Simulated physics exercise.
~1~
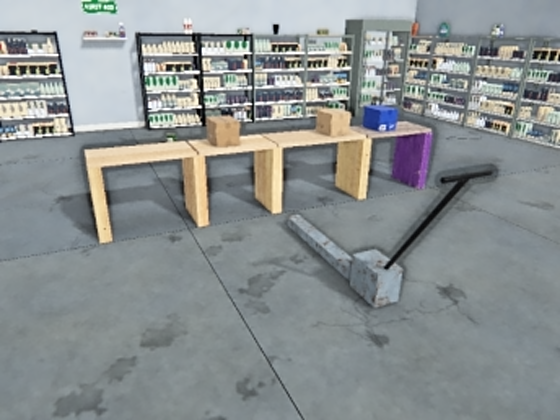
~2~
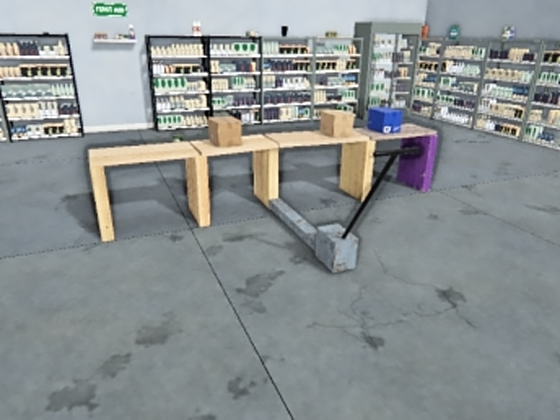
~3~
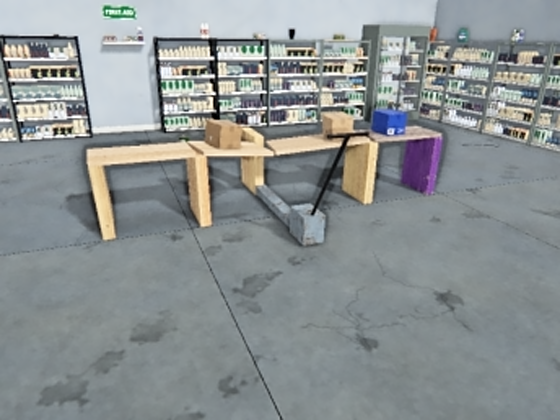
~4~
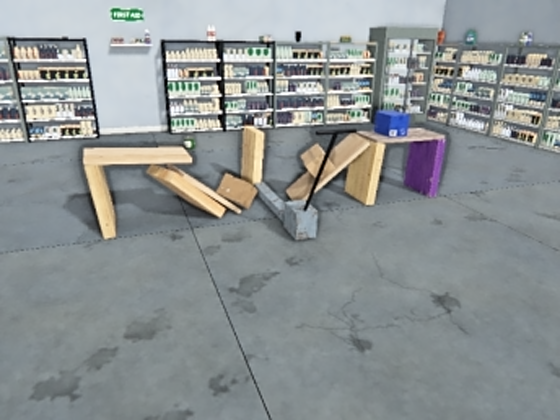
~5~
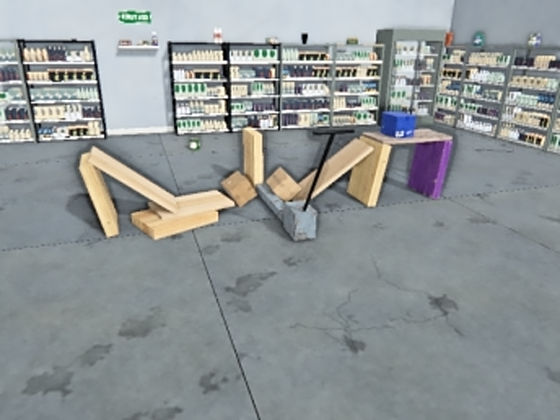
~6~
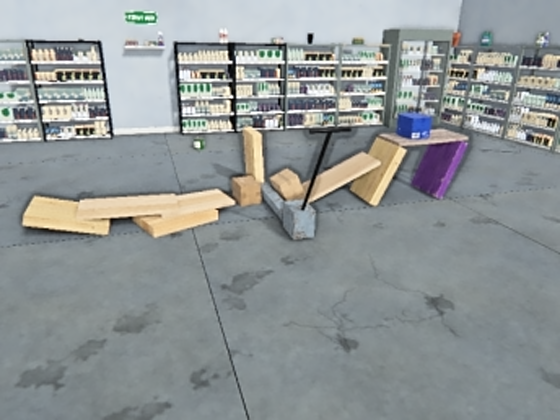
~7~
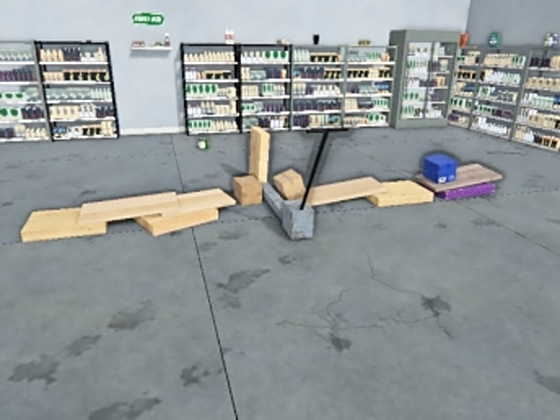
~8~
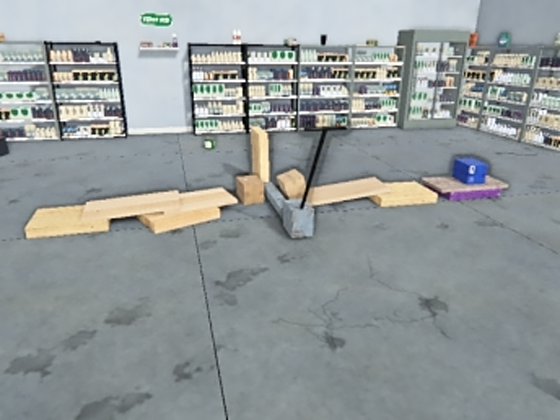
A row of wooden tables collapses both ways after a metal jack slides into an upright.
